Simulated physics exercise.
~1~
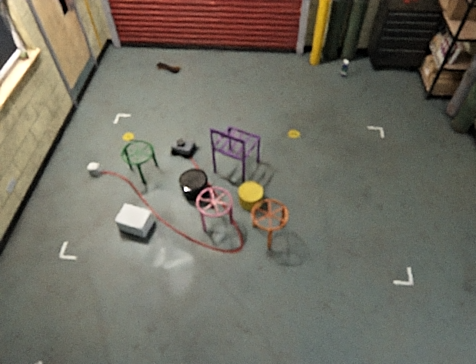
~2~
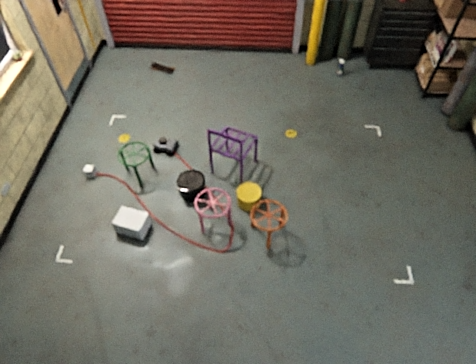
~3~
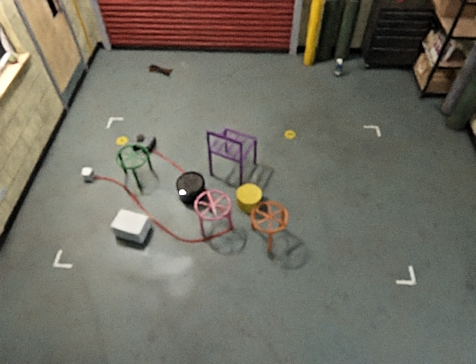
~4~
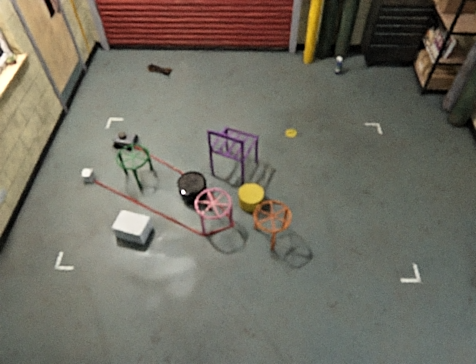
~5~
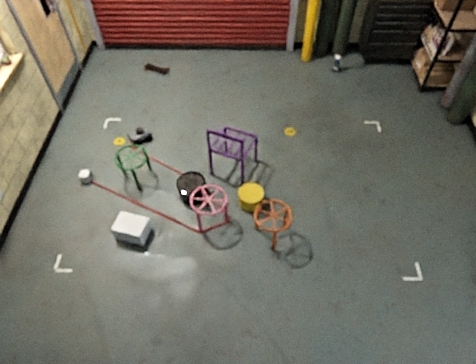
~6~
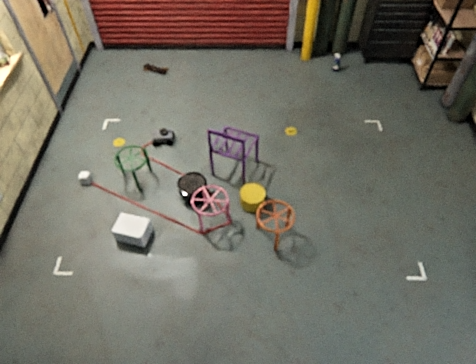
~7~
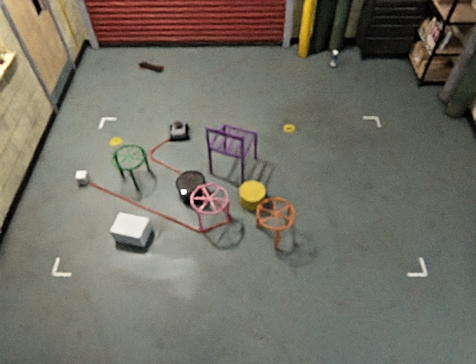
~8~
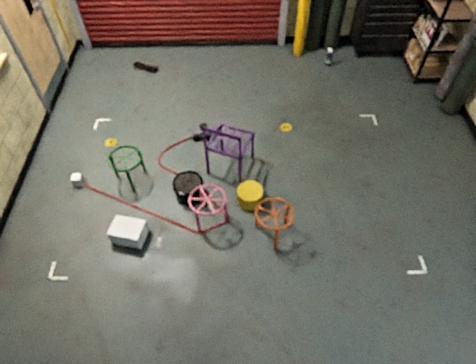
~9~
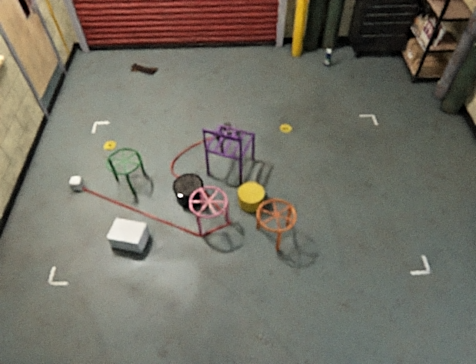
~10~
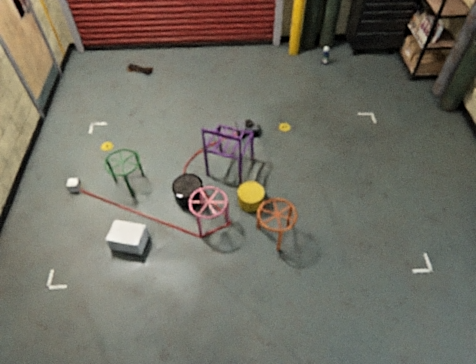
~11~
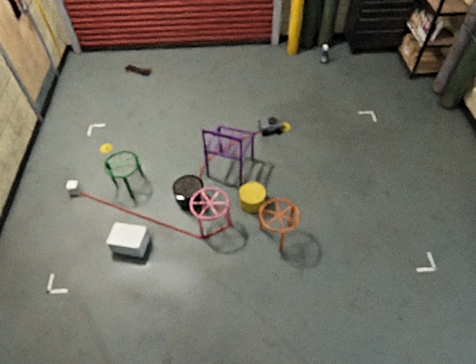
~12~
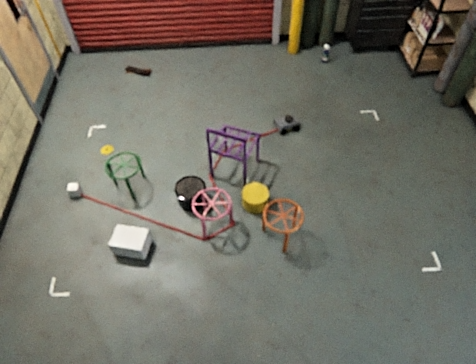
On a grey workshop floor, seen from high up facing a red shutter, a small dark cart trails a red lead from a little white box at left. Around it stand green, pink and orange stools, a purple chair, a white crate, a black pot and a yellow bucket. The cart heads left behind the green stool to one yellow mark, and the loose front stretch of lead straightens toward the pink stool. It then turns back right and passes the back of the purple chair. It ends by the right-hand yellow mark, with everything still upright.
